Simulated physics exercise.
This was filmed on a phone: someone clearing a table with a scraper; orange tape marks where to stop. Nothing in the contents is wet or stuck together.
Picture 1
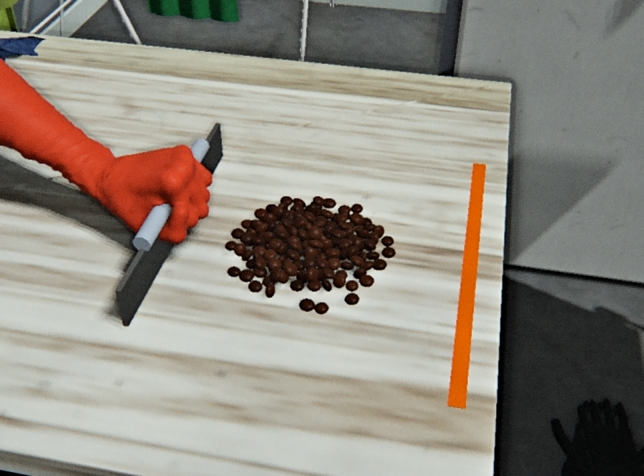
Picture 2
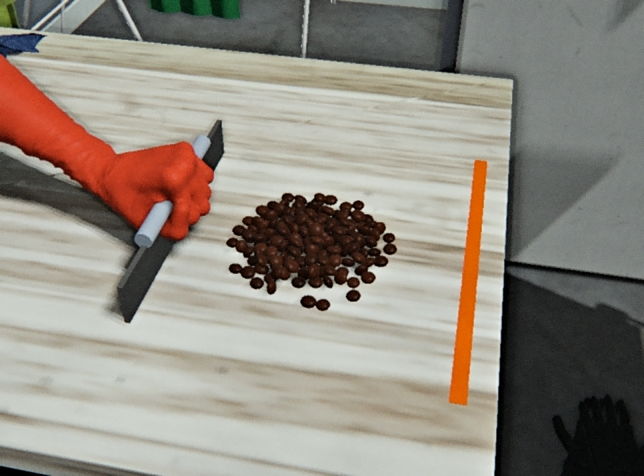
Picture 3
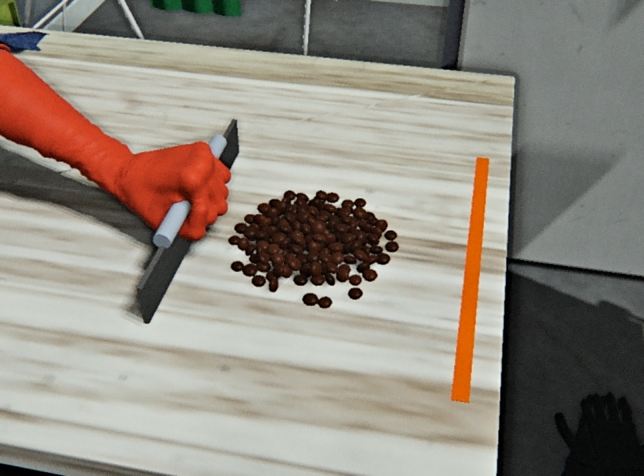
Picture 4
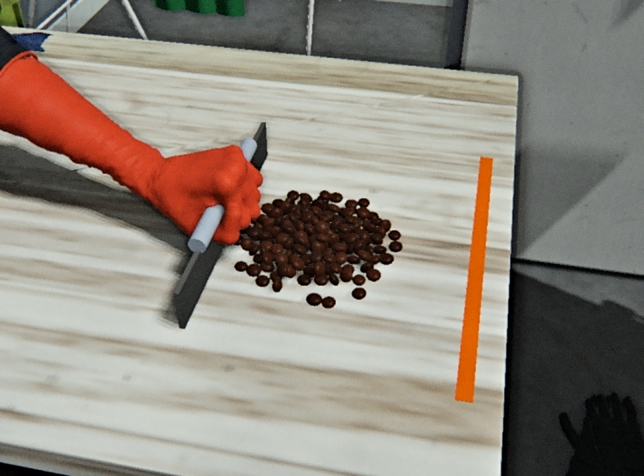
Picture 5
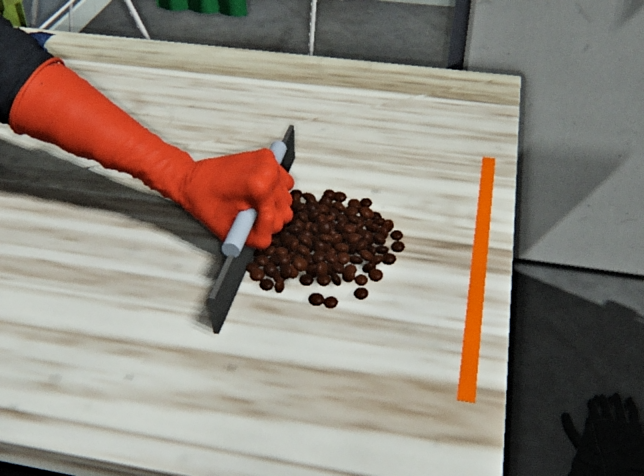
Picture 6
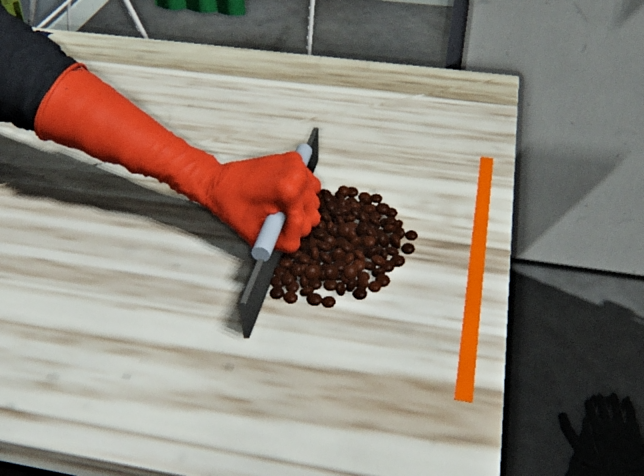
A red-gloved hand held a scraper still on a pale striped table, then slid it right into a heap of flat chocolate drops and pushed them a little way toward the orange tape.
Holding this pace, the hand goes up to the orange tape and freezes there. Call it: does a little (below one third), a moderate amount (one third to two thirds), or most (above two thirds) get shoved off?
Most, above two thirds.
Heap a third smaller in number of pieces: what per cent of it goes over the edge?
My guess is about 80 per cent.
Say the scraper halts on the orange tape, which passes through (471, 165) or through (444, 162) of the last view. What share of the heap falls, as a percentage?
60 % and 20 %, roughly.
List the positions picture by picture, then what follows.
The first picture shows scraper (130, 293), at rest; orange tape (479, 173), about two fingers from the edge; edge at (503, 275); the heap (311, 244), flat chocolate drops.
The second picture shows scraper (131, 290), at rest.
The third picture shows scraper (150, 291); the heap (314, 239).
The fourth picture shows scraper (186, 296).
The fifth picture shows scraper (220, 300); the heap (322, 239), roughly a quarter pushed along.
The sixth picture shows scraper (251, 305); orange tape (486, 167); edge at (510, 269); the heap (334, 243), almost all pushed along.
Just after the last frame, scraper still moving, near (389, 217); heap all on the table, its front near (493, 243).
A moment on, scraper stopped at the orange tape; heap roughly two thirds over the edge.
Further on, scraper stopped at the orange tape; heap the larger part over the edge.
When it is over, scraper stopped at the orange tape; heap the larger part over the edge.
